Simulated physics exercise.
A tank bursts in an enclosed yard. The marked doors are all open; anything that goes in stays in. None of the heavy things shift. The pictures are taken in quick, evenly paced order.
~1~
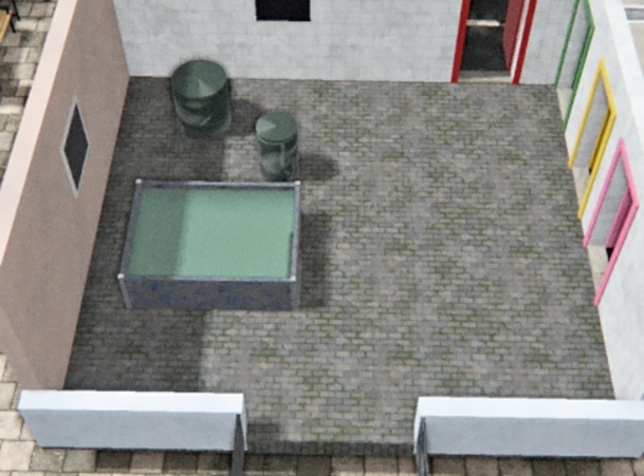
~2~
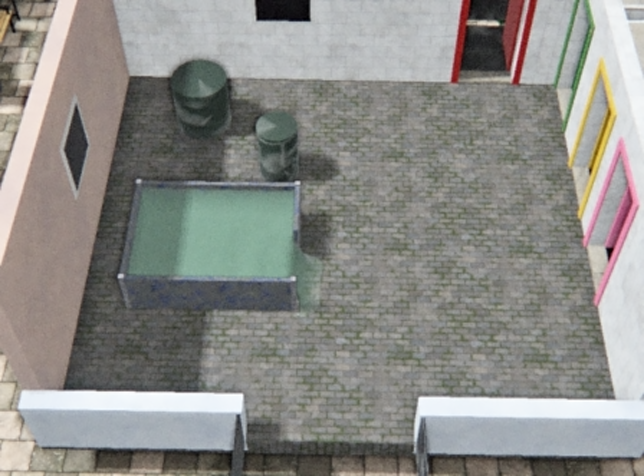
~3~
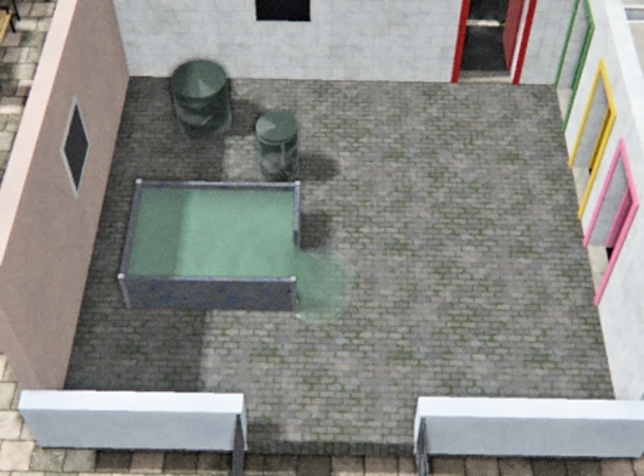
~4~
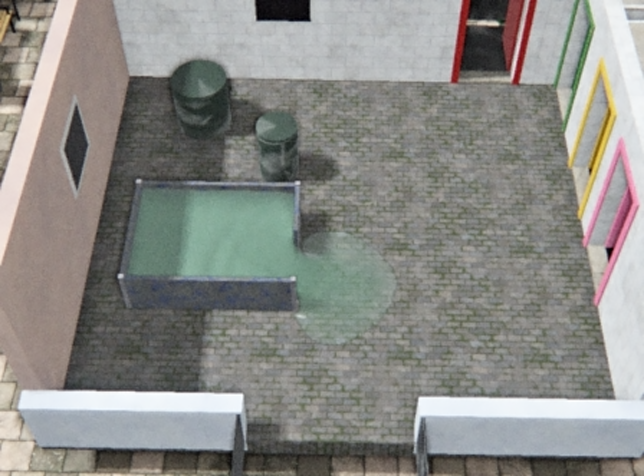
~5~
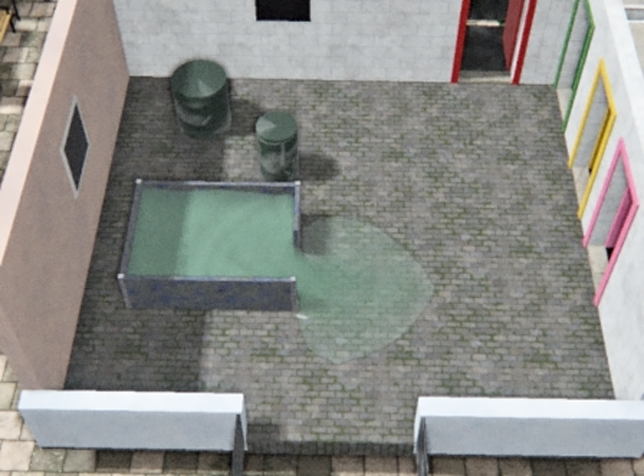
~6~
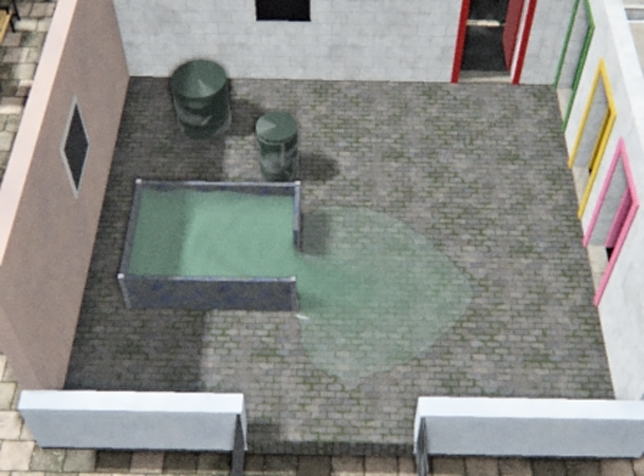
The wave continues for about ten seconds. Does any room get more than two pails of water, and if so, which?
One by one: The pink door gets more than two buckets inside; the red door gets more than two buckets inside; the yellow door gets more than two buckets inside; the green door gets more than two buckets inside.
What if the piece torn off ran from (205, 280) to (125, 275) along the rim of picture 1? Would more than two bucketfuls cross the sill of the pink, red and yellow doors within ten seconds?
Pink: Below the limit, red: Below the limit, yellow: Below the limit.
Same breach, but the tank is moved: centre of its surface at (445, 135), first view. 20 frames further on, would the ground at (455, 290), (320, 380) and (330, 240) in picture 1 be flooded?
Spared, spared, spared.
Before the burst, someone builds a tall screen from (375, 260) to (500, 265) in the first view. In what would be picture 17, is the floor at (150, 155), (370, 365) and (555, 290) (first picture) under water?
In order: Untouched, soaked, soaked.
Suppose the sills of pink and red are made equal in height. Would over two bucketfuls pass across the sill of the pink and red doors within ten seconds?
Result - pink door ends up above, red door ends up below.
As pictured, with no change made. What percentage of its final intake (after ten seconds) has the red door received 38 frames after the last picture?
It works out at roughly 0 percent of the ten-second total.
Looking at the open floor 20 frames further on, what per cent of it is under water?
I'd guess some 40 per cent.
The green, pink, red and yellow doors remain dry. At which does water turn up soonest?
My answer: The pink one.
A moment on, water covers 30 % of the floor; the pink door wet at the sill, nothing in, the red door not reached, the yellow door not reached, the green door not reached.
Next, water covers 35 % of the floor; the pink door under two buckets in, the red door not reached, the yellow door wet at the sill, nothing in, the green door not reached.
Then, water covers 40 % of the floor; the pink door over two buckets in, the red door not reached, the yellow door over two buckets in, the green door wet at the sill, nothing in.
Later, water covers 45 % of the floor; the pink door far over two buckets in, the red door wet at the sill, nothing in, the yellow door over two buckets in, the green door under two buckets in.
In the end, water covers 65 % of the floor; the pink door far over two buckets in, the red door over two buckets in, the yellow door over two buckets in, the green door over two buckets in.
